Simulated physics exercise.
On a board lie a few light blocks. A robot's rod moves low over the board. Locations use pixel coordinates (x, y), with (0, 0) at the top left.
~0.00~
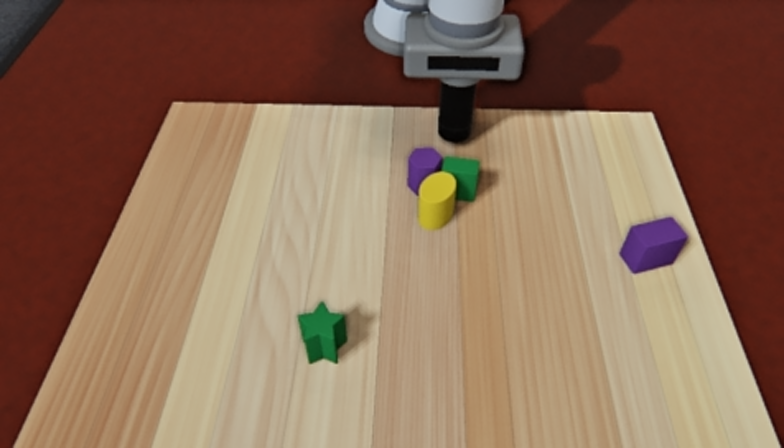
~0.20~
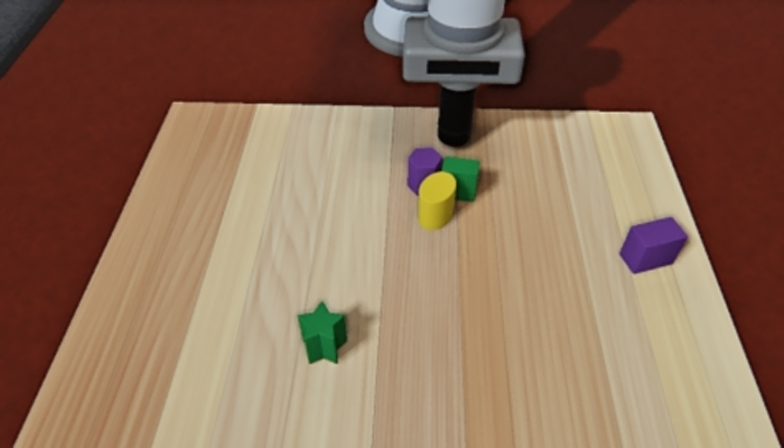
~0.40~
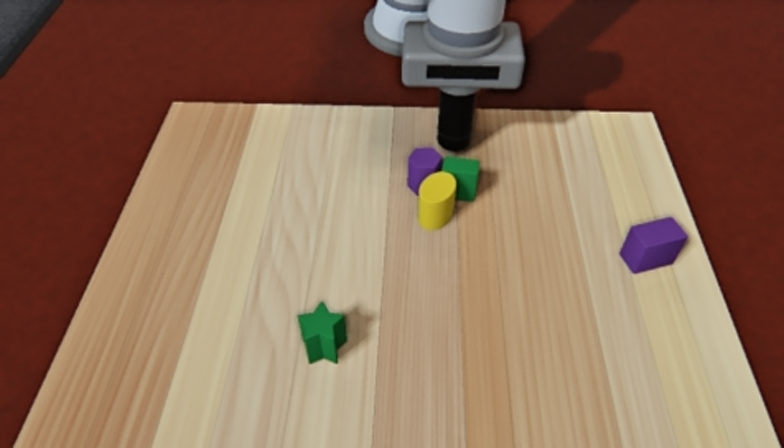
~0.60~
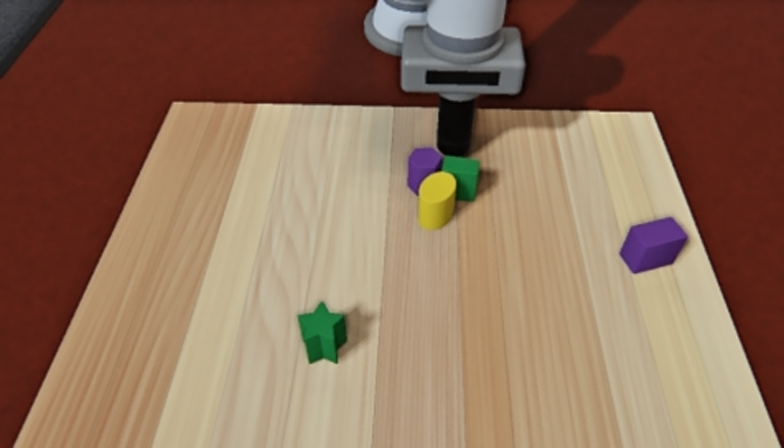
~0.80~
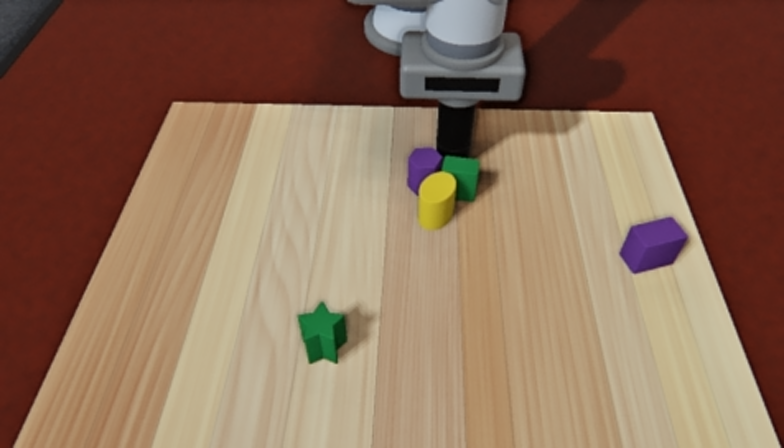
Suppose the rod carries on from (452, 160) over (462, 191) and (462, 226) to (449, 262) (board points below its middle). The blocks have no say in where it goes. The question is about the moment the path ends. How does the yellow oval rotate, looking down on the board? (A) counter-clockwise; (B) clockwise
B (clockwise)
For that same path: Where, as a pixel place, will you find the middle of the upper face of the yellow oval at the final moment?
At pixel (410, 227).
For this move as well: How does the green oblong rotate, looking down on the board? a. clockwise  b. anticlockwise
It's b.
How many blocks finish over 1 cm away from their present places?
My count: 2.
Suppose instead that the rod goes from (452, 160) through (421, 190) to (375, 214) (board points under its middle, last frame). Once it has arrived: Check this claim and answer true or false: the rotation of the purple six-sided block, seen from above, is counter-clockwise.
My answer: True.
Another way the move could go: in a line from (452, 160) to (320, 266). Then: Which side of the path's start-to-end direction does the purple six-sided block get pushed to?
Shifted left.
The first path, step by step. One third of the way, rod at (463, 184); yellow oval at (431, 200); green oblong at (462, 185), turned 20° clockwise.
Two thirds of the way, rod at (463, 219); yellow oval at (419, 220), turned 65° clockwise; green oblong at (465, 221).
At the end, rod at (450, 255); purple six-sided block still; yellow oval at (410, 227), turned 110° clockwise; green oblong at (462, 261), turned 35° anticlockwise.
